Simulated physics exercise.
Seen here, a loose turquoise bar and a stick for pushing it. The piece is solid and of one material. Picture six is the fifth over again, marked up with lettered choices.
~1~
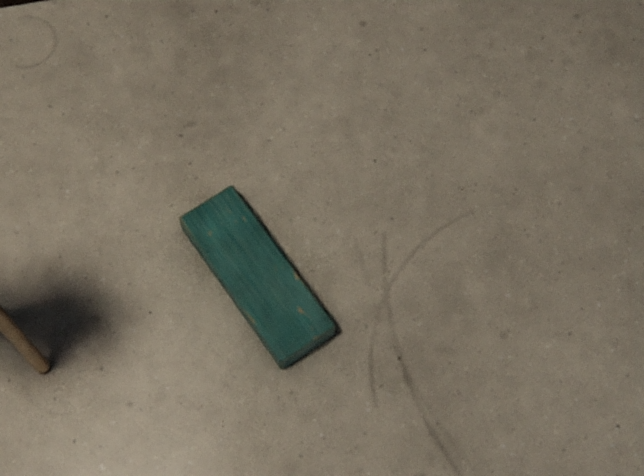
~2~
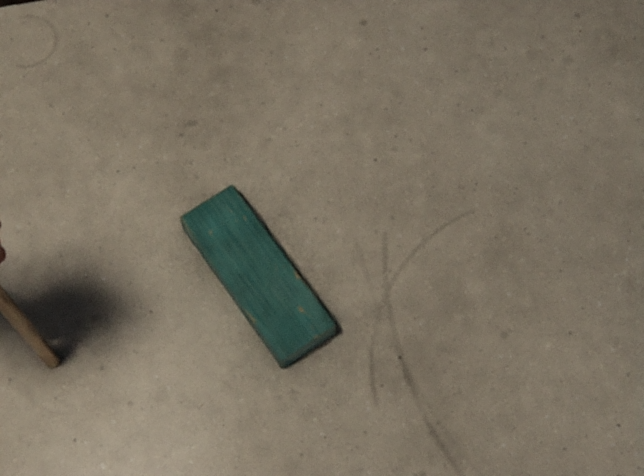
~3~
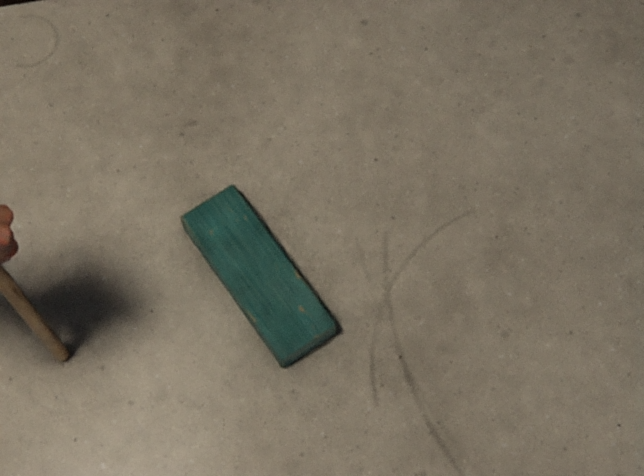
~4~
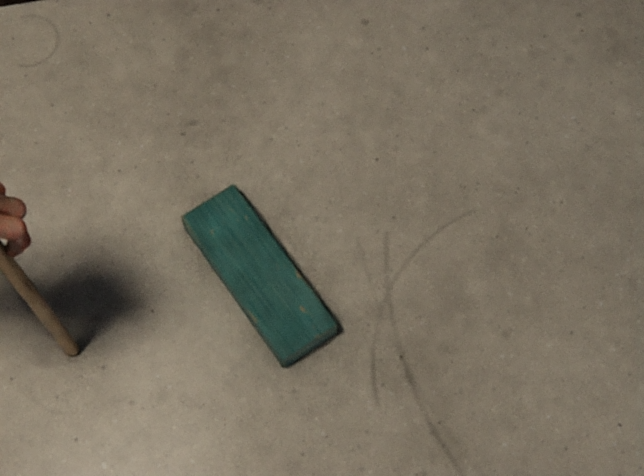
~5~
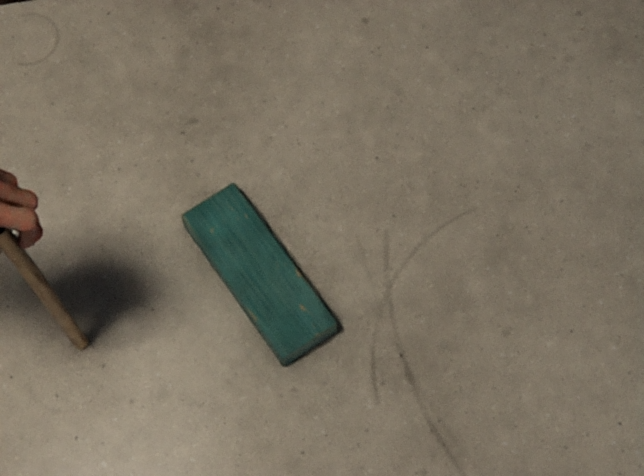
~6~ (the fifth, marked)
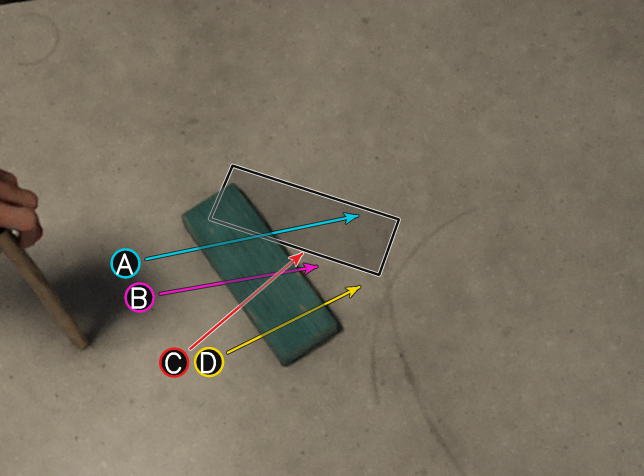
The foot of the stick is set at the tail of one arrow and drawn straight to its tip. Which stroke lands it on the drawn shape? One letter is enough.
Take C.
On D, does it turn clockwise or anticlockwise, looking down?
It turns anticlockwise.
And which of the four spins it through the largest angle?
That is A.
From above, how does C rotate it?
On that stroke, anticlockwise.
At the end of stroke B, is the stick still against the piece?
At the end, yes.
On the marked copy, A from (146, 259) to (357, 216); B from (160, 294) to (317, 267); C from (190, 349) to (302, 253); D from (228, 353) to (359, 287).
Taking C. A third of the way, foot of the stick (232, 313), piece (257, 267).
Two thirds of the way, foot of the stick (274, 278), piece (287, 232).
When it is over, foot of the stick (302, 254), piece (305, 205); it fills the outline.
As for the rest, A leaves the piece out of the outline, at (354, 267); B leaves the piece out of the outline, at (357, 249); D leaves the piece out of the outline, at (295, 230).
